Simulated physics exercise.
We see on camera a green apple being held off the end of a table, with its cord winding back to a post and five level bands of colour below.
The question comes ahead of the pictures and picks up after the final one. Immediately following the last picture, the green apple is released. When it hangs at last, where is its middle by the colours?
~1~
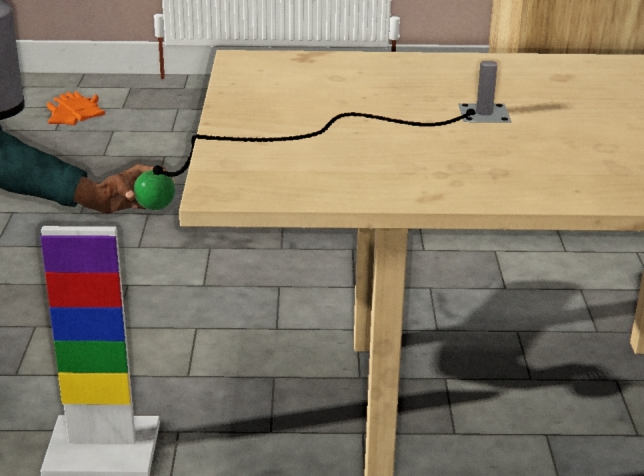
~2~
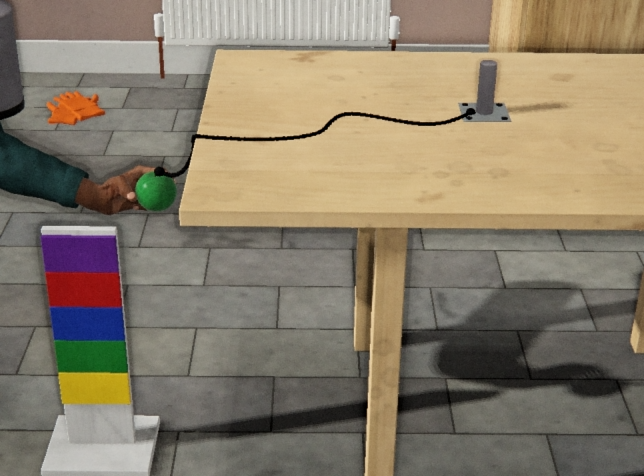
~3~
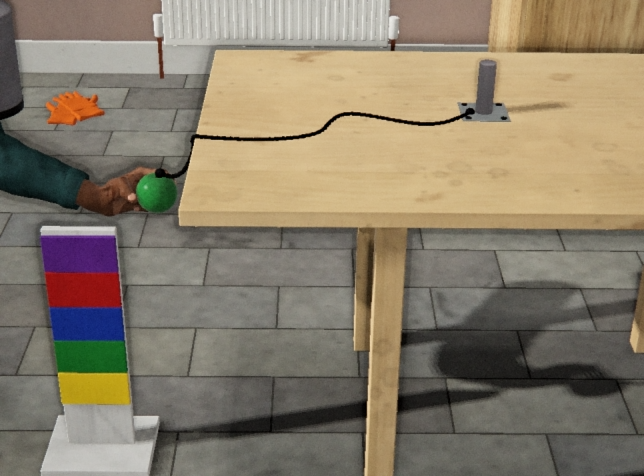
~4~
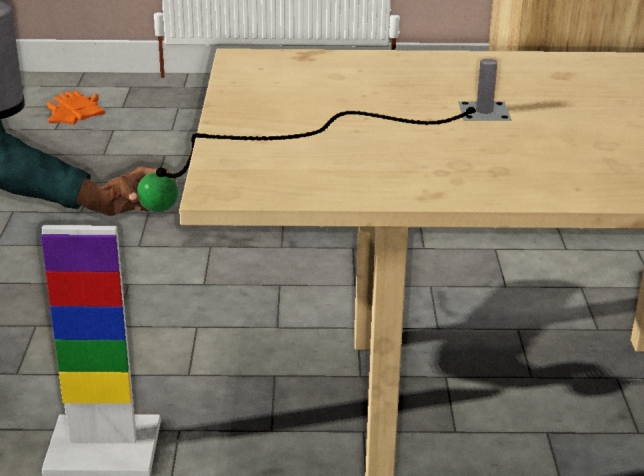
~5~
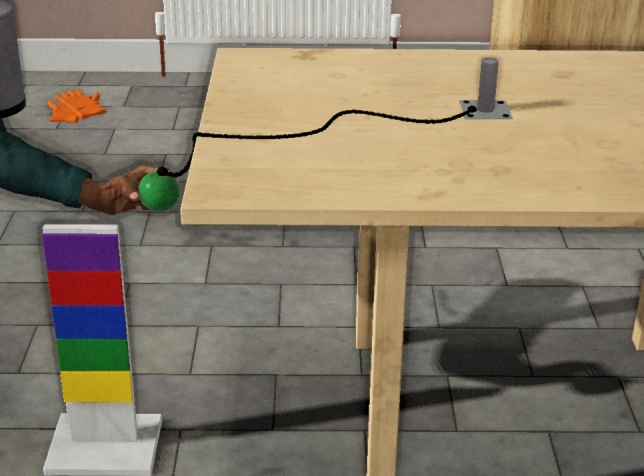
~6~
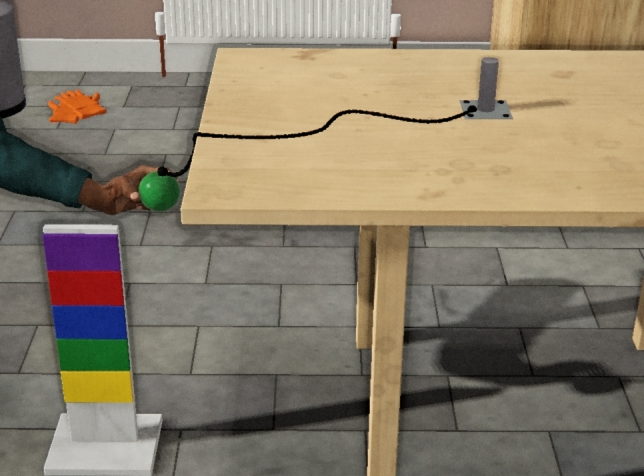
By the colours, at purple.
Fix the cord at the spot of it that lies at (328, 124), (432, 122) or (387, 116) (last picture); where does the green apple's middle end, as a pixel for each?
In order of the tries: About (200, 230), then (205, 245), then (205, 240).
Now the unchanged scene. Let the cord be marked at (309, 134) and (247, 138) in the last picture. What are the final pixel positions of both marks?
Final spots: (266, 125), then (204, 130).
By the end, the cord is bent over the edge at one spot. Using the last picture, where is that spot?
You'd find it at roughly (240, 137).
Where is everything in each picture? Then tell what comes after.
In the first frame, green apple (154, 190); purple (80, 255); red (84, 291); blue (87, 325); green (91, 358); yellow (94, 390).
In the second frame, green apple (156, 191); cord through (453, 120) (384, 118) (330, 123) (281, 139) (204, 137).
In the third frame, green apple (157, 192).
In the fourth frame, green apple (158, 192); cord through (453, 119) (384, 117) (330, 122) (281, 138) (204, 137).
In the fifth frame, green apple (159, 191).
In the sixth frame, green apple (160, 191); cord through (454, 118) (385, 116) (332, 121) (282, 137) (206, 136).
A little later, apple near (216, 249); level with purple.
Next, apple near (190, 249); level with purple.
When it is over, apple near (205, 250); level with purple. Its centre hangs level with the purple band.
